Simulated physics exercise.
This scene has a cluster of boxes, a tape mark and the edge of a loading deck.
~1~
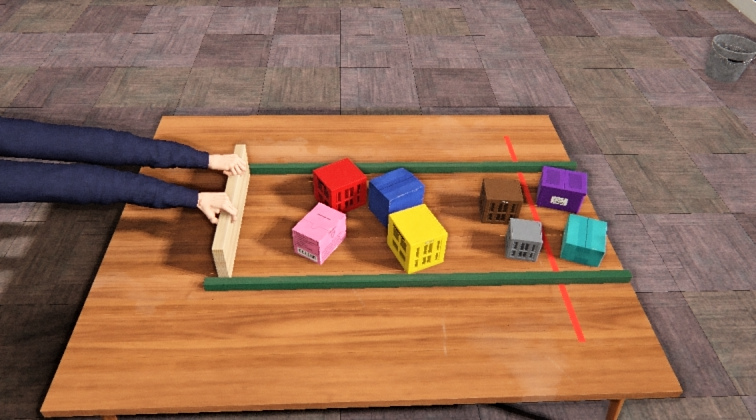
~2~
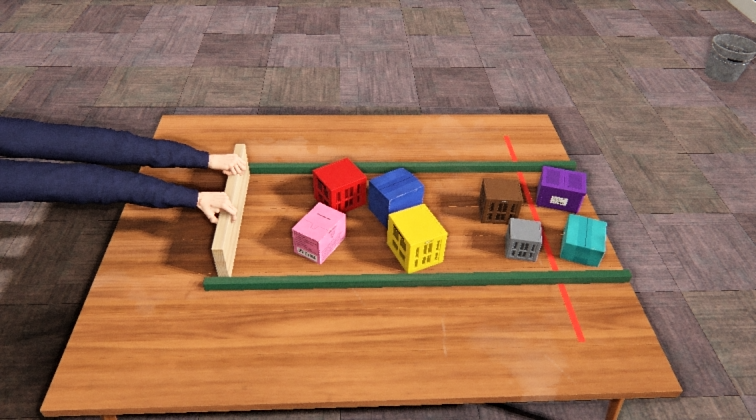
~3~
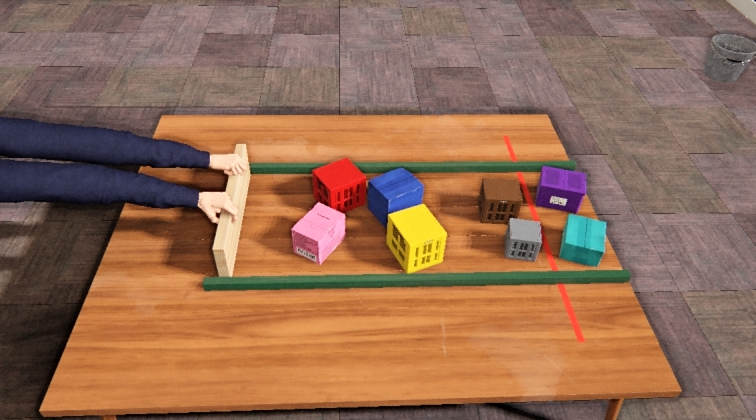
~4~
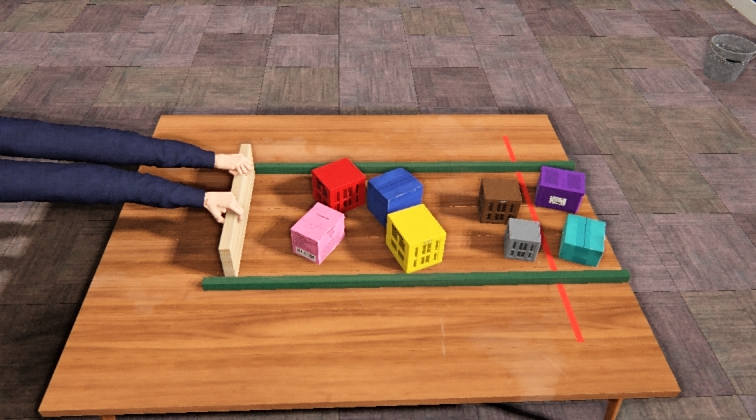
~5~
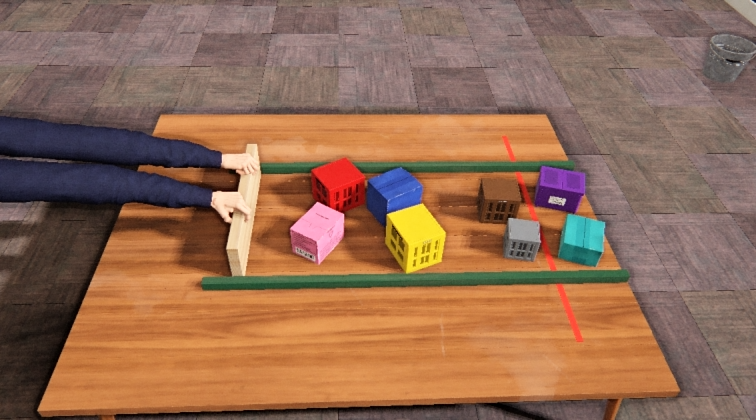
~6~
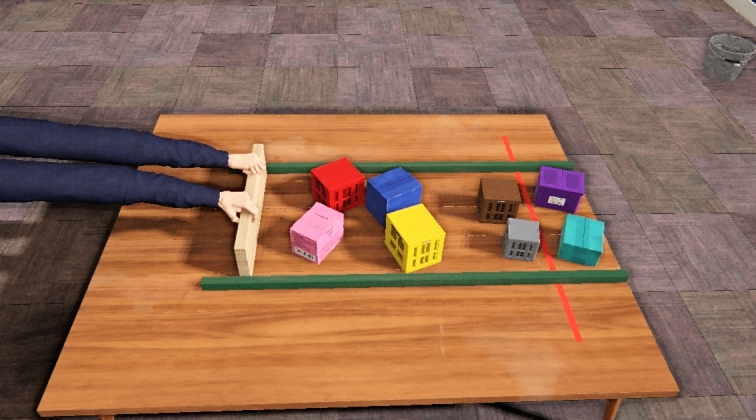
Two hands slide a wooden plank slightly right toward colorful boxes that stay still on a table.
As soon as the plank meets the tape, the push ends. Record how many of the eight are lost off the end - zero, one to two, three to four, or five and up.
Lost off the end: Three to four.
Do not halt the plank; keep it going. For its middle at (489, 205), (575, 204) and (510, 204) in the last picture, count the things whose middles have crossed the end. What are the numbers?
Result per place: 2; 7; 2.
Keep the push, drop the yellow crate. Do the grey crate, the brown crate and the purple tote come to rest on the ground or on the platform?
As for the grey crate, it keeps its place; the brown crate ends up below; the purple tote ends up below.
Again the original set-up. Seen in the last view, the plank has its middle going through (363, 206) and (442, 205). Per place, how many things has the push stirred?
Counts: 4, 7.
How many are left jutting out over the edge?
2.
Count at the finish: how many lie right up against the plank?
That would be 2 of them.
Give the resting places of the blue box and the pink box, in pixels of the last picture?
Going in order: First (578, 196), then (559, 224).
Early on, none off yet; turquoise box at rest near (581, 240); purple tote at rest near (558, 190); grey crate at rest near (521, 240).
A while later, none off yet; turquoise box at rest near (581, 240); purple tote travelled a little near (569, 189); grey crate travelled a little near (535, 239).
Finally, the number that fall off is three or four; lost, brown crate, grey crate, purple tote and turquoise box.
